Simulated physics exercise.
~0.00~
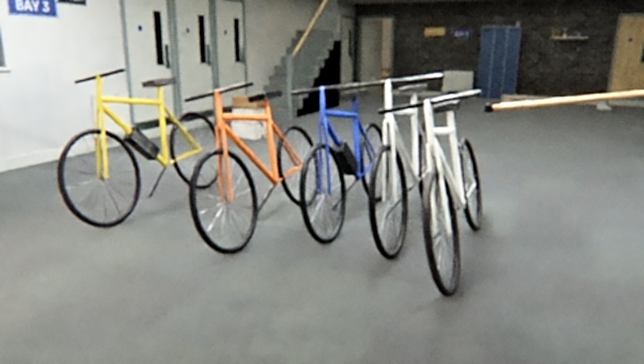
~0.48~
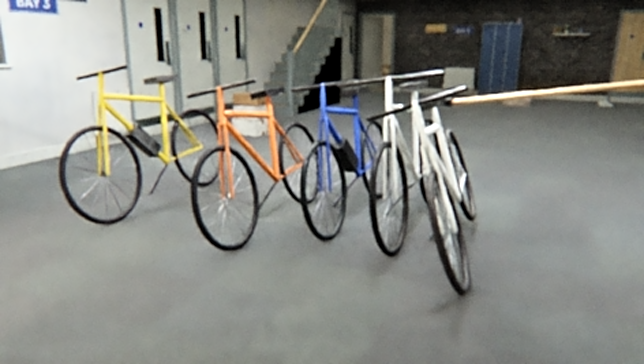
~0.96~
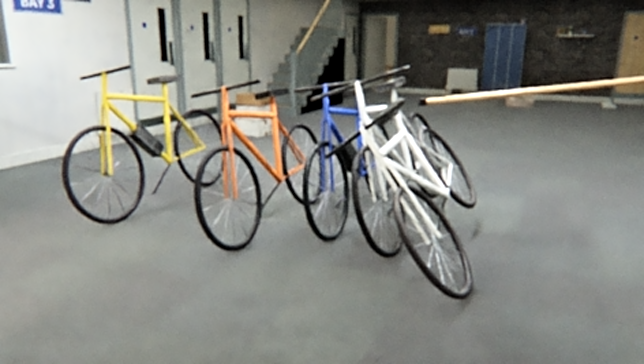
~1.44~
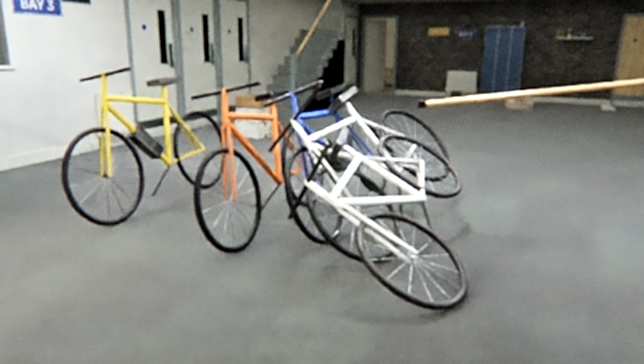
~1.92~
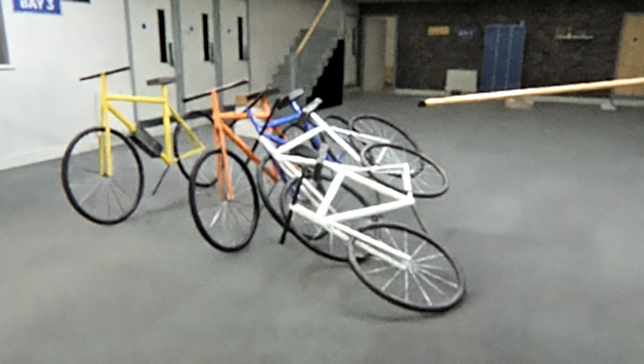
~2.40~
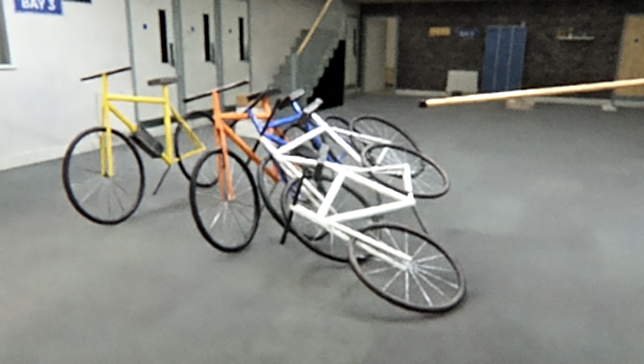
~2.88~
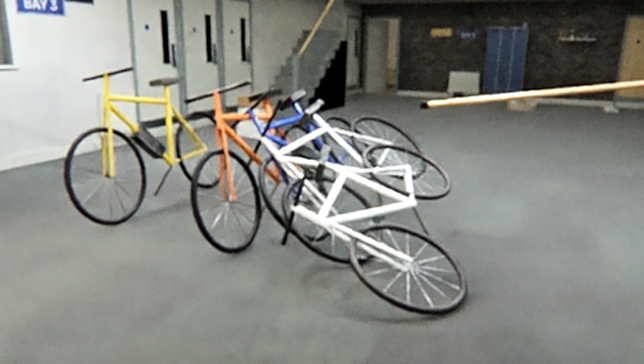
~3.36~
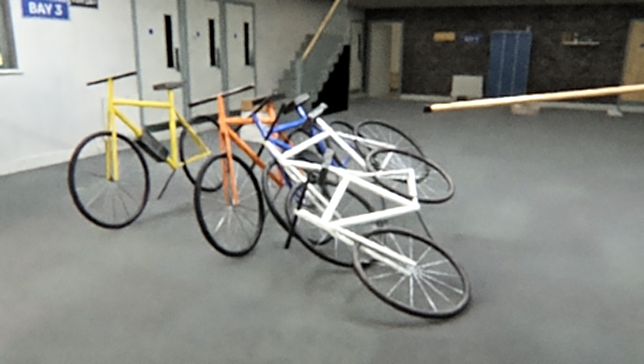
Five bicycles stood side by side on a grey floor until a pole pushed the nearest white one, which toppled left into the other white bike, tipping it onto the blue one, which ended leaning against the orange bike, while orange and yellow stayed upright.
